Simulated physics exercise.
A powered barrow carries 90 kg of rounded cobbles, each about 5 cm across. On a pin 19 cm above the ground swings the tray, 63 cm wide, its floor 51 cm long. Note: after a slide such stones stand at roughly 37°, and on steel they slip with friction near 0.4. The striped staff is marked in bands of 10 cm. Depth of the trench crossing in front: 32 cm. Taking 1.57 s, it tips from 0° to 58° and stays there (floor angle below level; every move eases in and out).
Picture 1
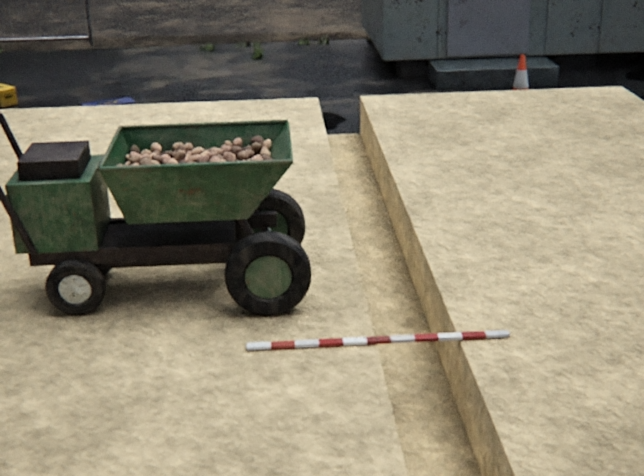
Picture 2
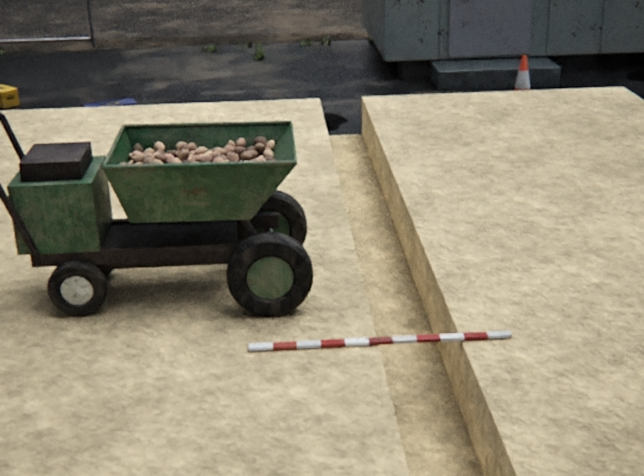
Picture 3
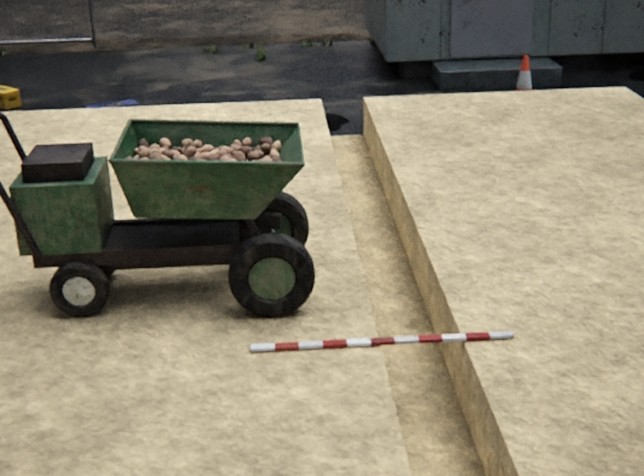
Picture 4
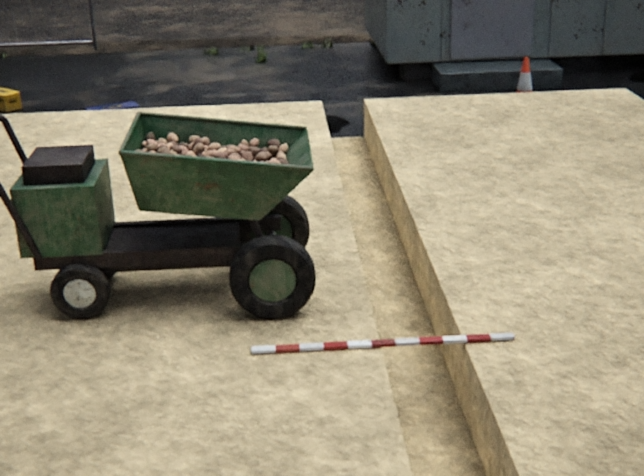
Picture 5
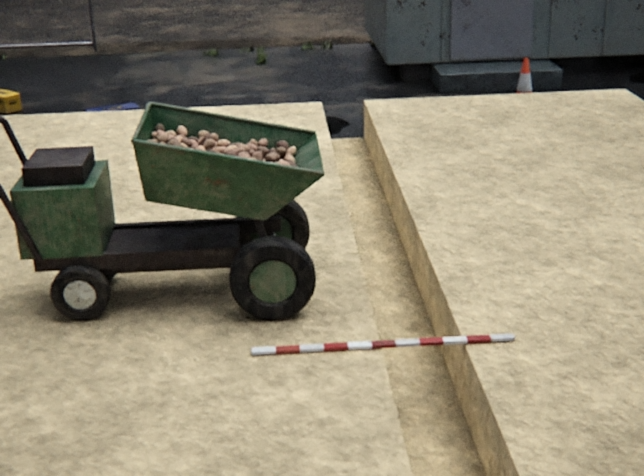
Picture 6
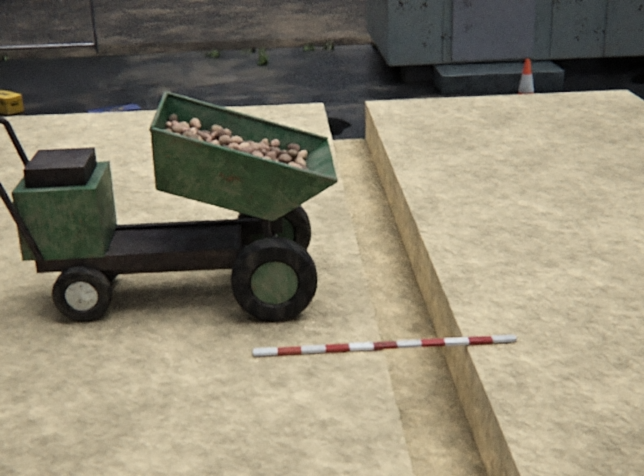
A green powered barrow with black wheels and a tray of pinkish-brown cobbles stands at the left on a pale, sandy surface, seen from slightly above and side-on. A narrow trench runs down to its right, crossed by a red-and-white striped pole, with an orange cone and grey containers behind. The tray shifts right, then rises and tilts, its right end lower, while the view barely drifts.
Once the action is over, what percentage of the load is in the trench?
About 50 in every hundred.
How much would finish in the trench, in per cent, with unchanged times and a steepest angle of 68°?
It would come to about 75 percent.
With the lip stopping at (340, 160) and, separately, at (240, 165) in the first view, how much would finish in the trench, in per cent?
The first gives about 20 percent and the second about 50 percent.
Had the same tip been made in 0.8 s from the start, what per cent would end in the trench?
It would come to roughly 45 per cent.
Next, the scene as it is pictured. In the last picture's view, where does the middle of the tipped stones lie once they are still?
Their middle ends up near (416, 336).
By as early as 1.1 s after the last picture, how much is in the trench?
Close to 10 per cent has got there by then.
Then, 0.6 s after the last picture the floor is at 49°, 100 % in the tray; the foremost stones are at (349, 192).
Then, 1.1 s after the last picture the floor is at 58°, 88 % in the tray, 11 % in the trench; the foremost stones are at (436, 274).
Then, 1.4 s after the last picture the floor is at 58°, 63 % in the tray, 30 % in the trench, 7 % past the trench; the foremost stones are at (497, 276).
Then, 3.4 s after the last picture the floor is at 58°, 42 % in the tray, 50 % in the trench, 8 % past the trench; the foremost stones are at (532, 268).
